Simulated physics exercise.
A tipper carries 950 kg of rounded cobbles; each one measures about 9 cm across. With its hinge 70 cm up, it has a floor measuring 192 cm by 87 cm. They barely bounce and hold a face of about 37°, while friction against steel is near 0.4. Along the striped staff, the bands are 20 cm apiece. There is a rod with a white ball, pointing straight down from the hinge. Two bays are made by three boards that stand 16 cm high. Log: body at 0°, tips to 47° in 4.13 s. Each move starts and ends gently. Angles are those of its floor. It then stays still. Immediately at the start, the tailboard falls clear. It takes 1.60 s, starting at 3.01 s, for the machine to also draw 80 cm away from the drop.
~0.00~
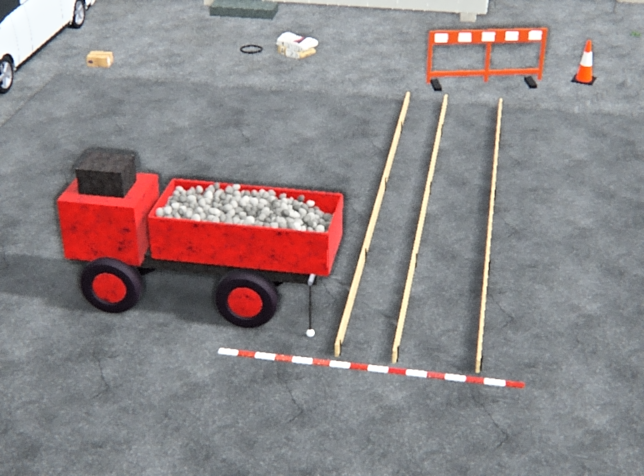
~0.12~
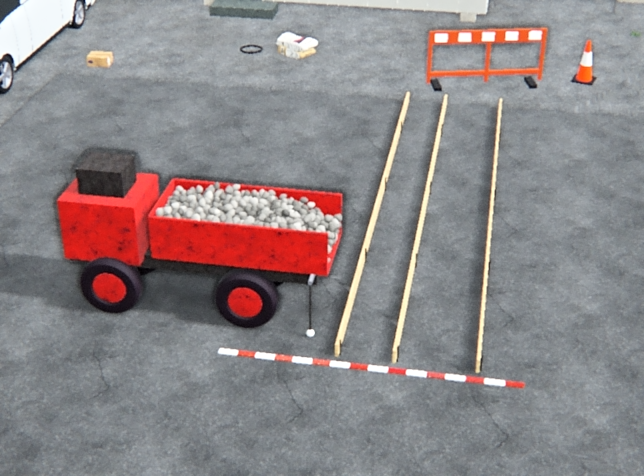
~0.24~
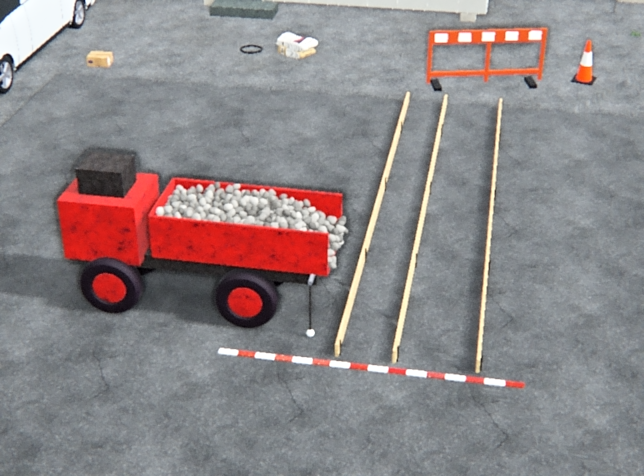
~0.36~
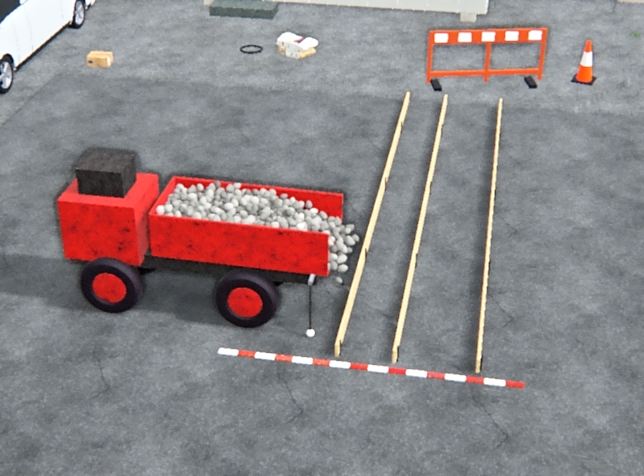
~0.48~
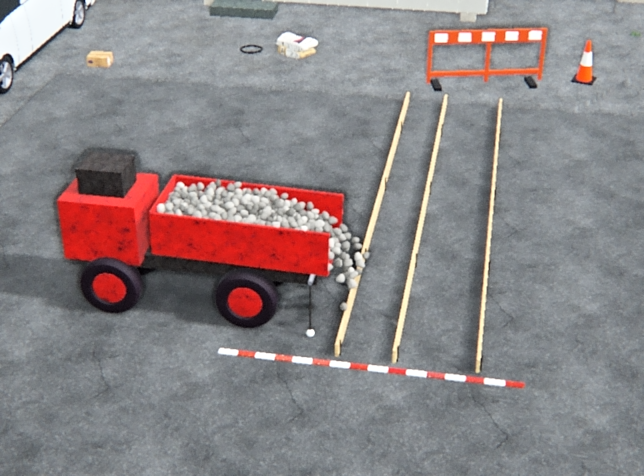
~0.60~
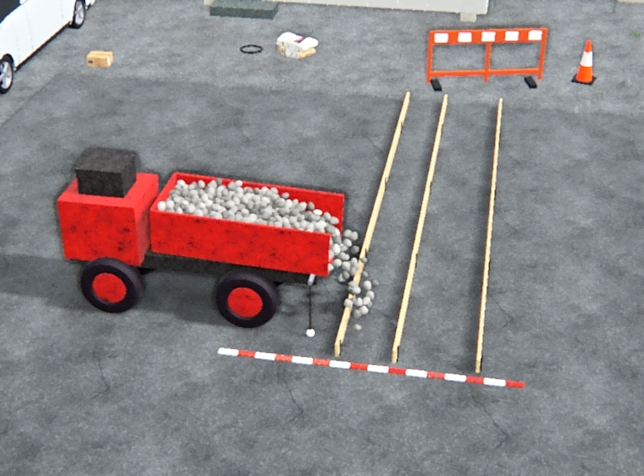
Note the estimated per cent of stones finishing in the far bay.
Estimate: 25 per cent.
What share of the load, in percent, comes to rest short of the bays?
Something like 25 in a hundred.
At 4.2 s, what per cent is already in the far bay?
Some 25 per cent.
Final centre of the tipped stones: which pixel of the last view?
I'd put it close to (375, 310).
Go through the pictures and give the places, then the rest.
The first frame shows lip at (328, 275), floor tilted 0°, highest stones at (246, 193).
In the second frame, the body is at 0°, its lip at (328, 275); the top of the load is at (241, 194); the stones move at 0.1 m/s on average.
In the third frame, the body is at 0°, its lip at (328, 275); the top of the load is at (242, 193); 1 % has left.
The fourth frame shows lip at (328, 275), floor tilted 1°, highest stones at (236, 192); 2 % has left.
In the fifth frame, the body is at 2°, its lip at (328, 275); the top of the load is at (236, 191); 3 % has left.
In the sixth frame, the body is at 3°, its lip at (328, 276); the top of the load is at (232, 190); 4 % has left.
After 3.1 s the floor is at 40°; 30 % in the body, 9 % short of the bays, 54 % in the near bay, 7 % in the far bay; the foremost stones are at (454, 332).
After 4.2 s the floor is at 47°; 0 % in the body, 23 % short of the bays, 53 % in the near bay, 23 % in the far bay; the foremost stones are at (478, 304).
After 5.1 s the floor is at 47°; 0 % in the body, 23 % short of the bays, 53 % in the near bay, 24 % in the far bay; the foremost stones are at (477, 314).
After 7.8 s the floor is at 47°; 0 % in the body, 23 % short of the bays, 53 % in the near bay, 24 % in the far bay; the foremost stones are at (477, 314).
